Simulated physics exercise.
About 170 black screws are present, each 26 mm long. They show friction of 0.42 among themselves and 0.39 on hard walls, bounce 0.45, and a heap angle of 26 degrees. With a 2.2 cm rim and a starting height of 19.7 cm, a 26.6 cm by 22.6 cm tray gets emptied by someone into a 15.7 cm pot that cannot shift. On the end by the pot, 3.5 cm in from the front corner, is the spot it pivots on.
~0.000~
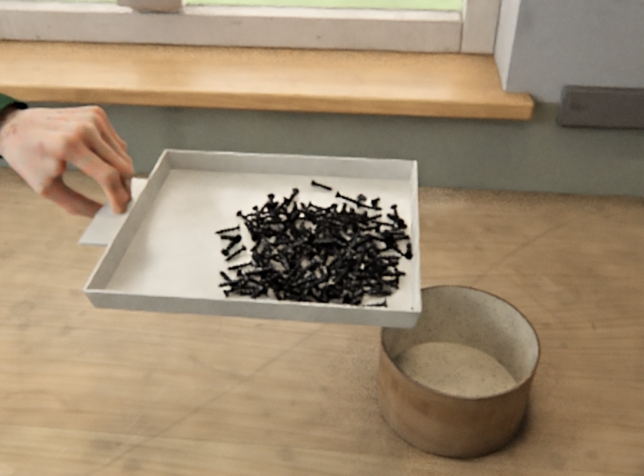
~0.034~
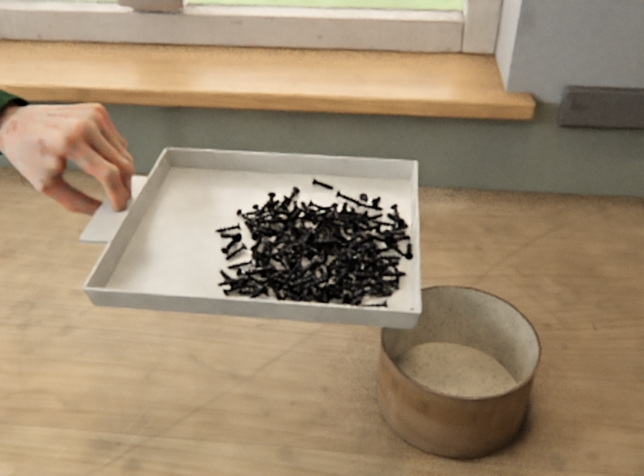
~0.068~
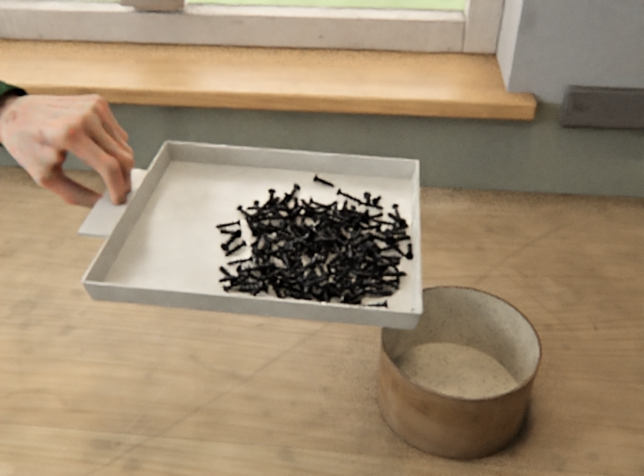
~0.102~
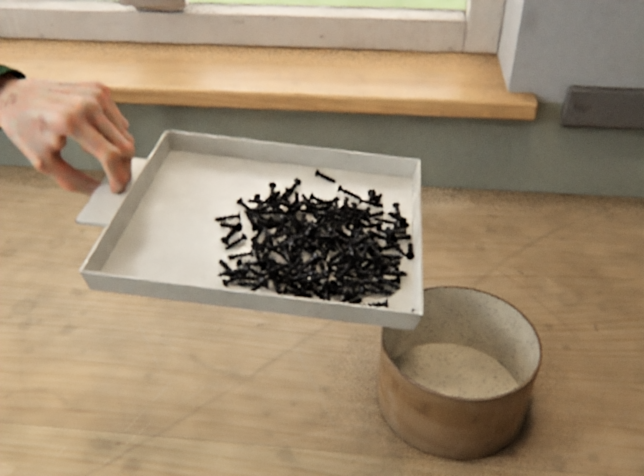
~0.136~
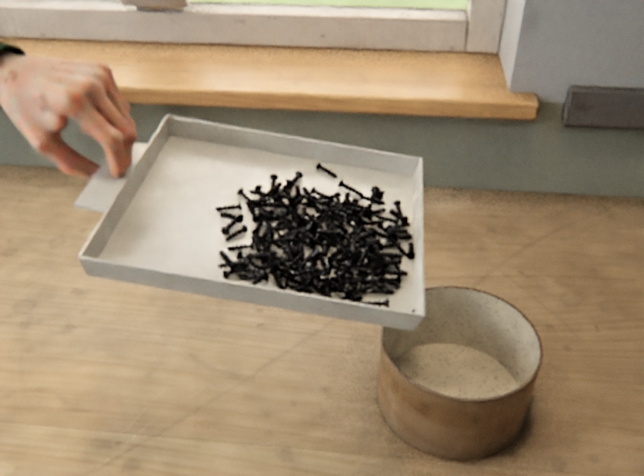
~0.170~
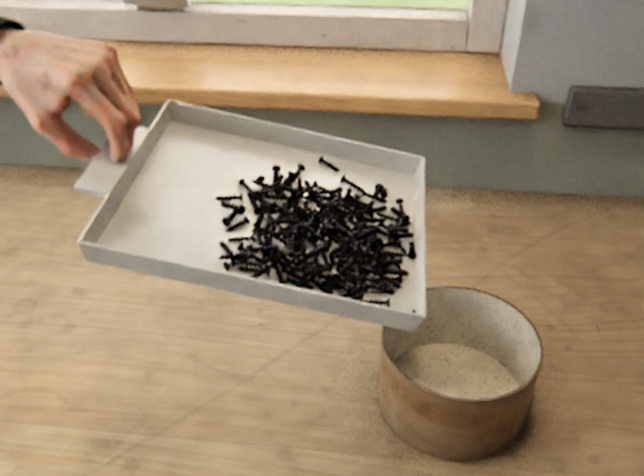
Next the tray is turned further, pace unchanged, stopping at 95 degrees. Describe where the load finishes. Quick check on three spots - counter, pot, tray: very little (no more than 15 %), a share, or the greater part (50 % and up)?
Counter - a share; pot - the greater part; left on the tray - very little.
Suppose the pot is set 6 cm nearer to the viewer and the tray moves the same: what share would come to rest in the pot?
80 per cent.
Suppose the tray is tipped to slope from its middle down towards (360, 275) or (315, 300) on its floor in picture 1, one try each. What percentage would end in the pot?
I'd put it at roughly 15 per cent for the first tilt and roughly 0 per cent for the second.
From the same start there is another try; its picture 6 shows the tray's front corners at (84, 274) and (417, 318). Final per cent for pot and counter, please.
Pot 0, counter 100.
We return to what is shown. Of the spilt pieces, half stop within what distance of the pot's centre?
14 cm.
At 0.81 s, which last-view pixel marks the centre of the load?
At about (441, 259).
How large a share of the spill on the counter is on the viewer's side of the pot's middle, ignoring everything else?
Estimate: Close to 90 per cent of the pieces.
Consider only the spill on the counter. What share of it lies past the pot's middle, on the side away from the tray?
Share: Around 70 %.
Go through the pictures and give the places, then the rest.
In the first picture, tray tilt 0 degrees, front corners at (90, 287) and (416, 308); middle of the pieces at (323, 249); pot at (459, 336).
In the second picture, tray tilt 1 degrees, front corners at (89, 285) and (416, 308); middle of the pieces at (323, 249).
In the third picture, tray tilt 2 degrees, front corners at (88, 279) and (417, 309); middle of the pieces at (324, 247).
In the fourth picture, tray tilt 5 degrees, front corners at (86, 269) and (418, 310), lowest corner right front; middle of the pieces at (324, 243).
In the fifth picture, tray tilt 8 degrees, front corners at (85, 254) and (419, 311), lowest corner right front; middle of the pieces at (326, 239).
In the sixth picture, tray tilt 12 degrees, front corners at (85, 239) and (421, 312), lowest corner right front; middle of the pieces at (328, 235); pot at (461, 338). The tray's pace is about 105 degrees a second.
After 0.56 s, tilt 52 degrees; the tray holds 100 %, the pot 0 %.
Then, at 0.81 s, tilt 78 degrees; the tray holds 80 %, the pot 5 %.
After 1.18 s, tilt 95 degrees; the tray holds 10 %, the pot 60 %.
In the end, at 2.2 s, counter 30 %, pot 70 %, tray 0 %.
